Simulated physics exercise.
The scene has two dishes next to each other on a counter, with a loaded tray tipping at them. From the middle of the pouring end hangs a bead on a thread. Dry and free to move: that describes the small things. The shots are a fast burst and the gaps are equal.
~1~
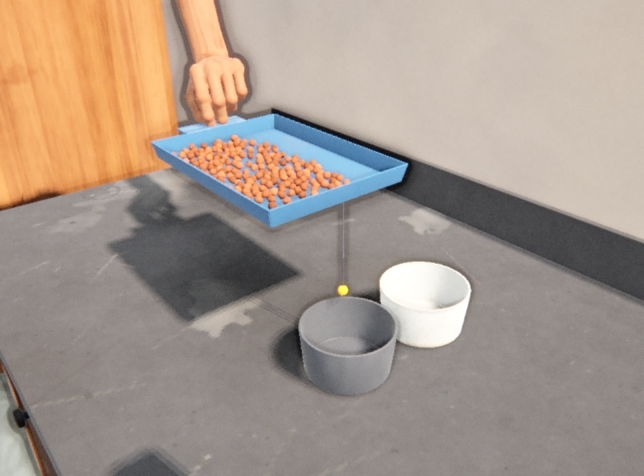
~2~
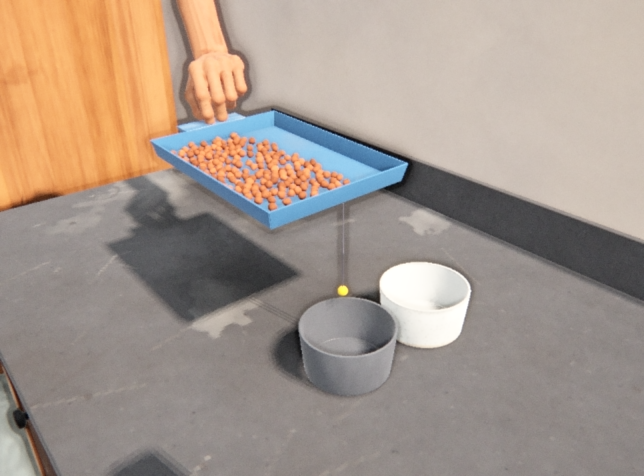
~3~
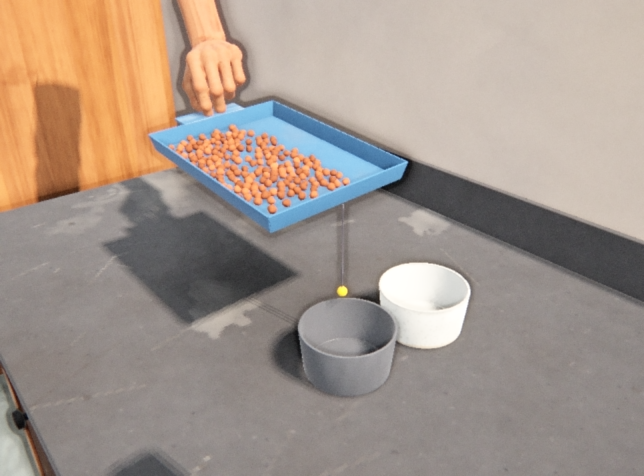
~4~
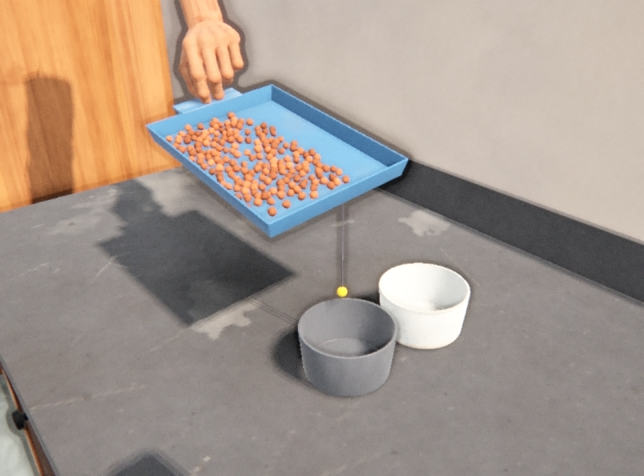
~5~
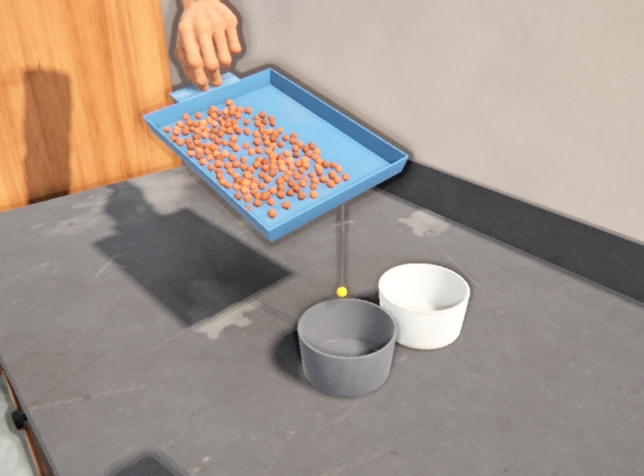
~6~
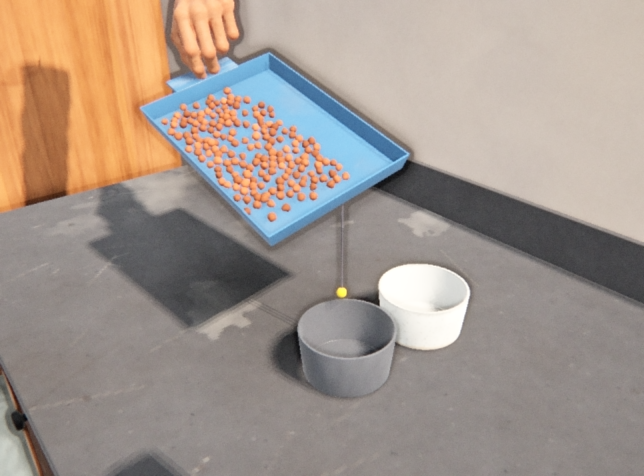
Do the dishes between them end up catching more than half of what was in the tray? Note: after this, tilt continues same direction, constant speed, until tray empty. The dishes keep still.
No.
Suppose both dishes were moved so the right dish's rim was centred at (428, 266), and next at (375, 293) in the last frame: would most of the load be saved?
The pair would catch the lesser share the first time and the greater share the second time.
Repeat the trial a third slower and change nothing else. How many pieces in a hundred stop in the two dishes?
It comes to 20 per cent or so.
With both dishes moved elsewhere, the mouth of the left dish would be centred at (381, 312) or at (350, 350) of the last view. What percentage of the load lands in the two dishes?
Trial 1 around 0 percent, trial 2 around 10 percent.
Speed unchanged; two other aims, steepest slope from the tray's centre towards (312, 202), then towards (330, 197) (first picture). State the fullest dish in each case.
The first try goes to the one on the left and the second to the one on the left.
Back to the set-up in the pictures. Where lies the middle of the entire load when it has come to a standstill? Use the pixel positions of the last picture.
(273, 382).
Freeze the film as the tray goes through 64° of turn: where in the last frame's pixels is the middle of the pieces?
Load centre: Approx. (256, 179).
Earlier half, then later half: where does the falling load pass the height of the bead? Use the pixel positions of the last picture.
At (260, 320) for the first part, then at (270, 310) for the others.
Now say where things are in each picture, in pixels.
In the first frame, corners of the pouring end near (270, 208) and (402, 164), level; middle of the load near (254, 168), clay pellets; left dish near (381, 366); right dish near (457, 321); bead on its thread near (343, 290).
In the second frame, corners of the pouring end near (270, 210) and (402, 163), level; middle of the load near (254, 167).
In the third frame, corners of the pouring end near (270, 214) and (402, 162), tipped barely, lowest at the left corner; middle of the load near (253, 164).
In the fourth frame, corners of the pouring end near (270, 220) and (402, 159), tipped a little, lowest at the left corner; middle of the load near (252, 158).
In the fifth frame, corners of the pouring end near (270, 226) and (402, 156), tipped clearly, lowest at the left corner; middle of the load near (251, 152).
In the sixth frame, corners of the pouring end near (270, 232) and (403, 154), tipped clearly, lowest at the left corner; middle of the load near (251, 148); left dish near (380, 369); right dish near (456, 323).
Shortly afterwards, tray tipped steeply; the whole lot on the tray.
Next, tray tipped past a quarter turn; all but a few on the tray; only a few in the left dish; a little outside both.
Some moments later, tray tipped past a quarter turn; near a quarter in the left dish; the bulk outside both.
In the end, tray tipped past a quarter turn; near a quarter in the left dish; none at all in the right dish; the bulk outside both.
